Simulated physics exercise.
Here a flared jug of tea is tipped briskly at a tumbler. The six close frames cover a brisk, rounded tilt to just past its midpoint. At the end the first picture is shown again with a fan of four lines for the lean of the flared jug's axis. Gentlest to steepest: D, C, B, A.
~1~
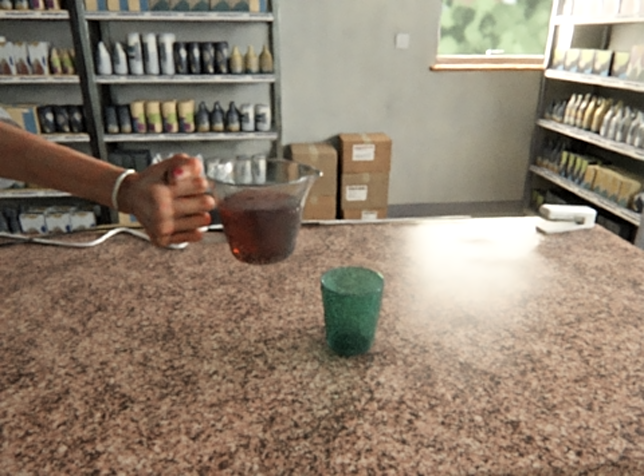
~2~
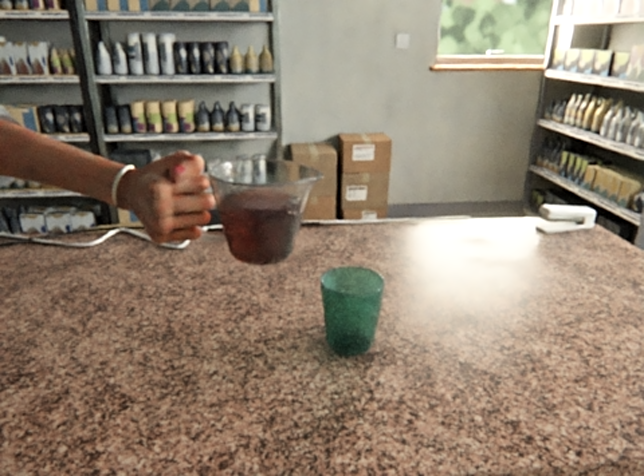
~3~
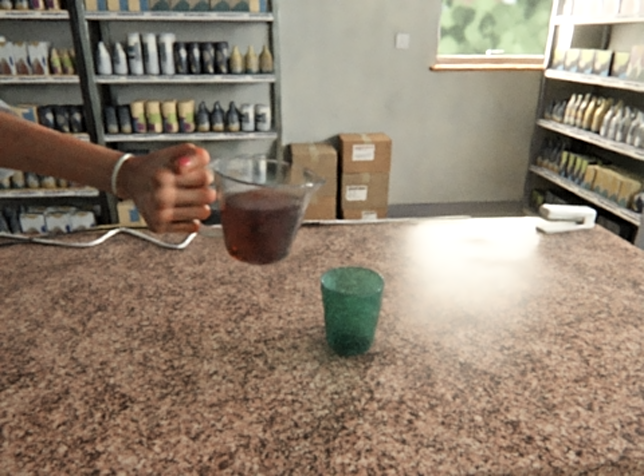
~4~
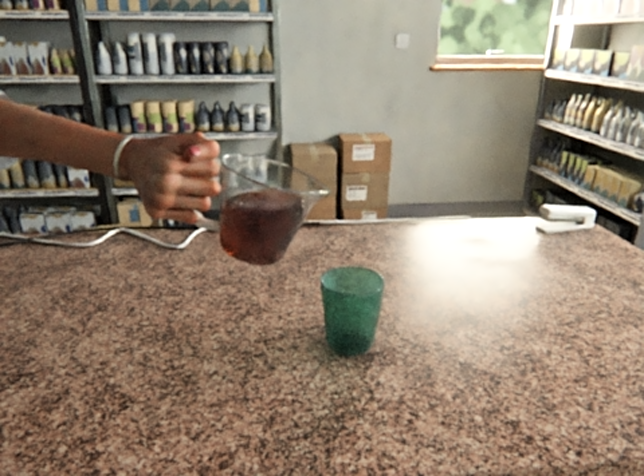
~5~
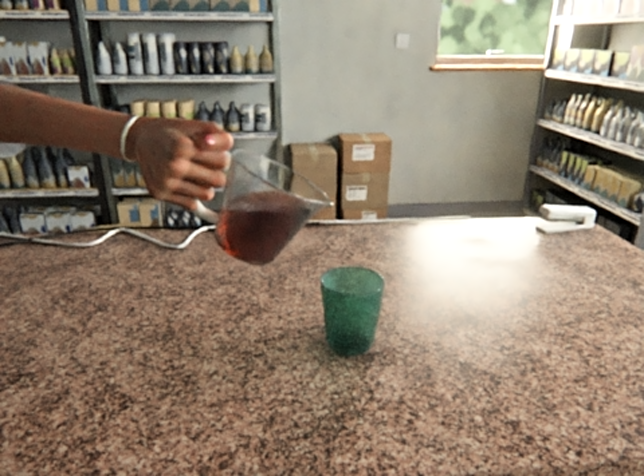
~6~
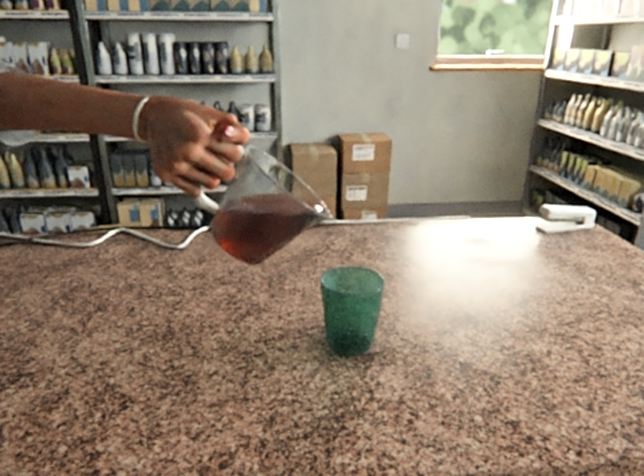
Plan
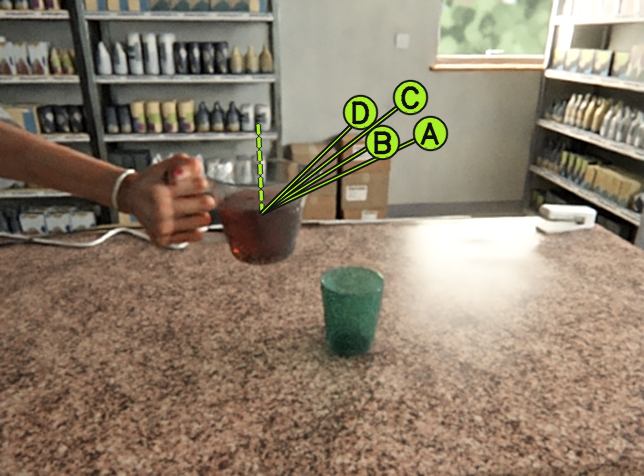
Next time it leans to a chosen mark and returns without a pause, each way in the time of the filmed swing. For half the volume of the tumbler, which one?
B beats the others.
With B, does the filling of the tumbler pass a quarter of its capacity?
Yes, clearly.
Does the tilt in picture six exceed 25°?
Yes.
On the marked copy, A at (414, 140); B at (366, 148); C at (397, 107); D at (350, 127).
With A, the tumbler ends with about 65 % of what it can hold; 3 % of the tea is spilt.
With B, the tumbler ends with about 51 % of what it can hold.
With C, the tumbler ends with about 34 % of what it can hold.
With D, the tumbler ends with about 21 % of what it can hold.
